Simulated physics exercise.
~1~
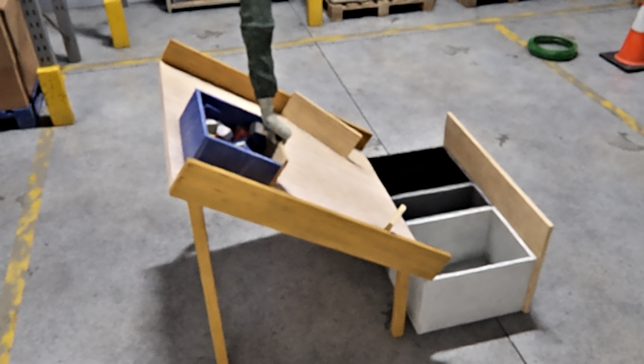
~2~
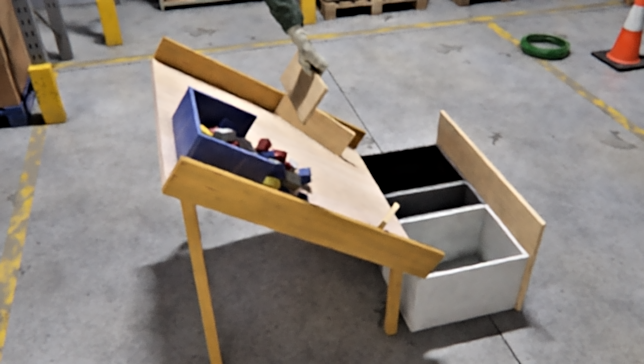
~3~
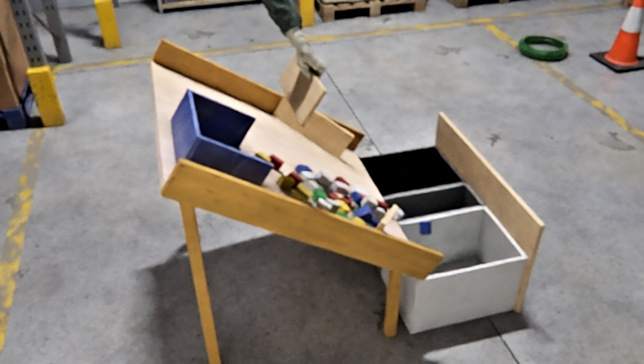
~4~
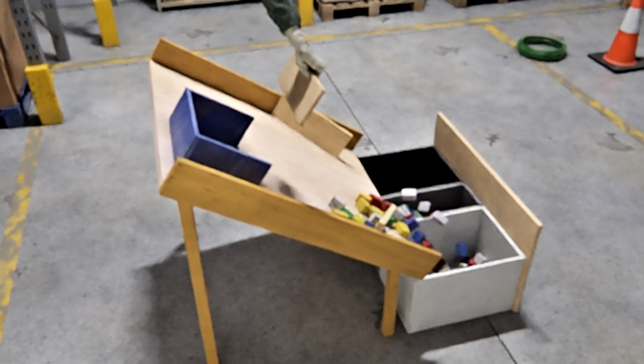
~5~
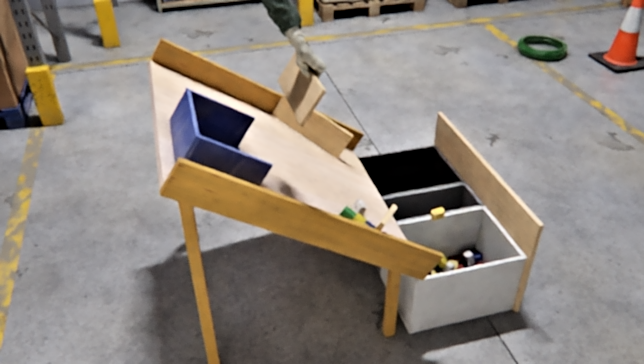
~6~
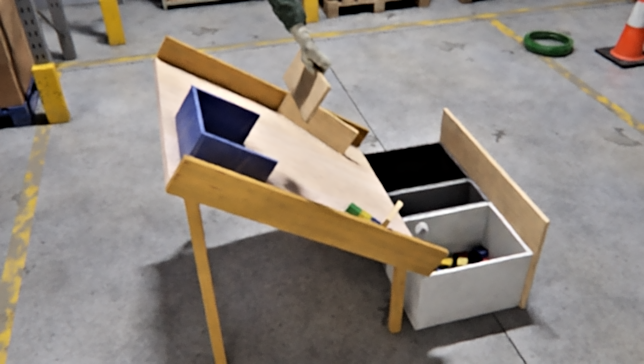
Colourful toy bricks sit in a blue pen at the top of a sloping wooden board while a gloved hand reaches down to the gate. The hand pulls the gate up and to the right, then holds it clear, and the bricks start spilling out. They spread into a loose stream down the slope, past the angled boards, towards the bins. Reaching the bottom, they tumble over the edge into the grey tub and white tote. Most come to rest in the nearest one, the white tote, while a few stay on the slope and the black bin remains empty.
